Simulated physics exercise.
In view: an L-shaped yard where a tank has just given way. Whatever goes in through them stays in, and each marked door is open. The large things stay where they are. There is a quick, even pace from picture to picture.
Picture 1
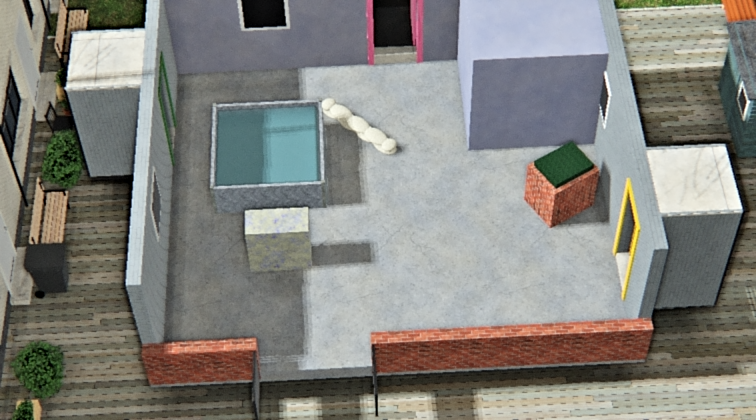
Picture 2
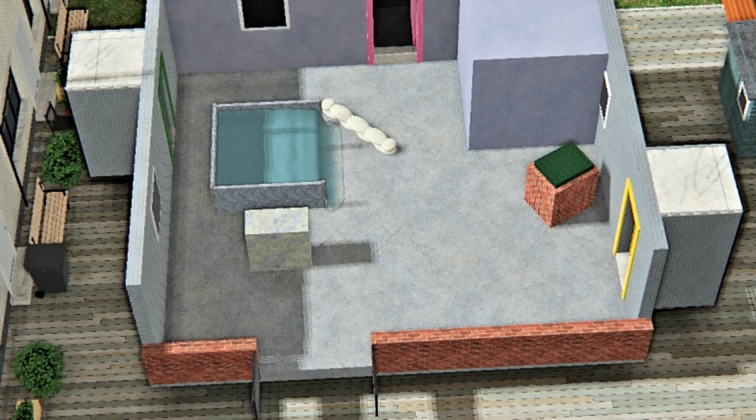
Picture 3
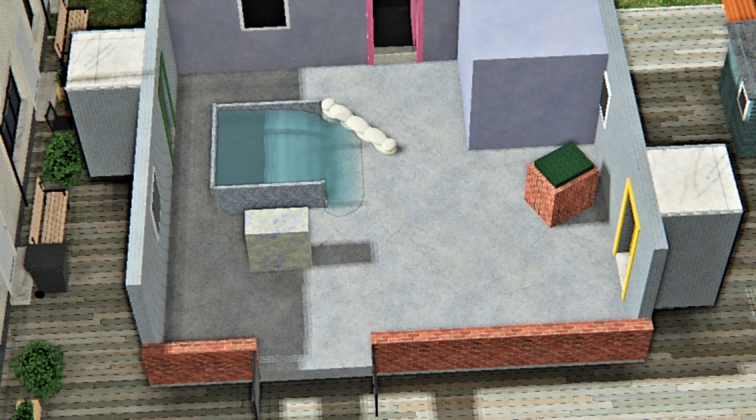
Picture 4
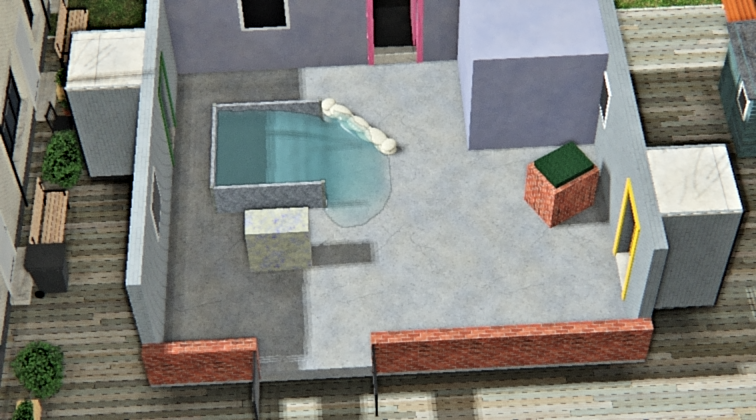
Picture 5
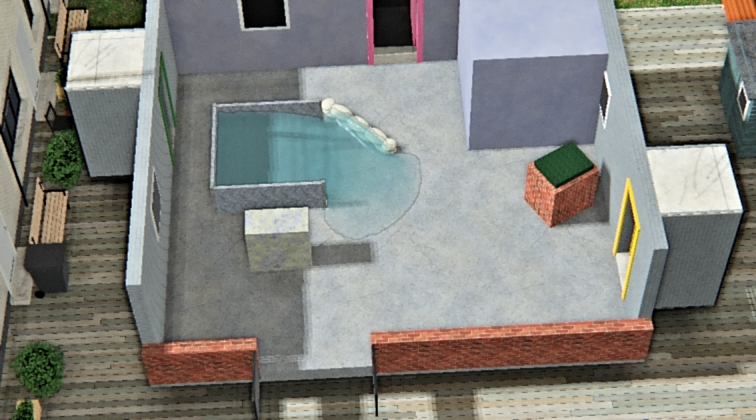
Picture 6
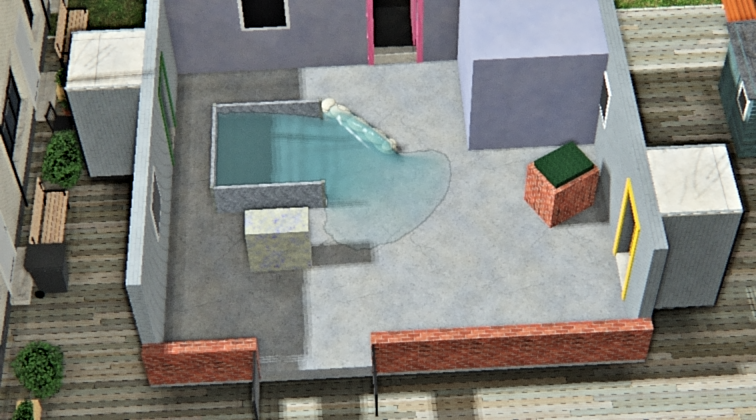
The clip shows a walled yard with an open tank of water whose right side gives way, and water pours out, spreading rightward across the pale floor in a widening rounded sheet, past a pale twisted barrier.
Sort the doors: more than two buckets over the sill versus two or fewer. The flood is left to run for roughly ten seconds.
Sorted by door: Green door - two or fewer; yellow door - more than two; pink door - two or fewer.
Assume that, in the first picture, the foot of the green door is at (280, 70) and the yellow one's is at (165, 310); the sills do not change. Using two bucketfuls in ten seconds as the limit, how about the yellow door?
Note: Yellow door lets in too little.
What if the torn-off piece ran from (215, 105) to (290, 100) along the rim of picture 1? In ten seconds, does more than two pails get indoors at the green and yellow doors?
Result - green overshoots, yellow undershoots.
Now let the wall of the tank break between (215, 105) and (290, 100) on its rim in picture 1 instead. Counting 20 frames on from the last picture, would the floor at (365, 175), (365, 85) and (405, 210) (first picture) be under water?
Listed order gives left alone; sopping; left alone.
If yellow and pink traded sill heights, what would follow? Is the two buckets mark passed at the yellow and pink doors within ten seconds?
Outcome: Yellow copes; pink copes.
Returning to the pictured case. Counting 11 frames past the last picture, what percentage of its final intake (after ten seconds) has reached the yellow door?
Estimated share: About 0 %.
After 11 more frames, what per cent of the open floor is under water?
Around 50 percent.
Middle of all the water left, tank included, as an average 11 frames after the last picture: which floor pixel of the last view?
Near (376, 177) in the last view.
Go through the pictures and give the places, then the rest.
The first picture shows the open tank at (268, 146) is whole and still.
In the second picture, water pours out at (321, 157) and has run to (328, 209).
In the third picture, water pours out at (321, 159) and has run to (341, 213).
In the fourth picture, water pours out at (321, 159) and has run to (363, 220).
In the fifth picture, the front is at (391, 221), out from the gap at (321, 160).
In the sixth picture, water pours out at (321, 160) and has run to (446, 177).
A moment on, water covers 30 % of the floor; the green door not reached, the yellow door not reached, the pink door not reached.
Next, water covers 50 % of the floor; the green door not reached, the yellow door not reached, the pink door wet at the sill, nothing in.
Then, water covers 60 % of the floor; the green door not reached, the yellow door over two buckets in, the pink door wet at the sill, nothing in.
Later, water covers 70 % of the floor; the green door wet at the sill, nothing in, the yellow door over two buckets in, the pink door wet at the sill, nothing in.
In the end, water covers 95 % of the floor; the green door under two buckets in, the yellow door over two buckets in, the pink door wet at the sill, nothing in.
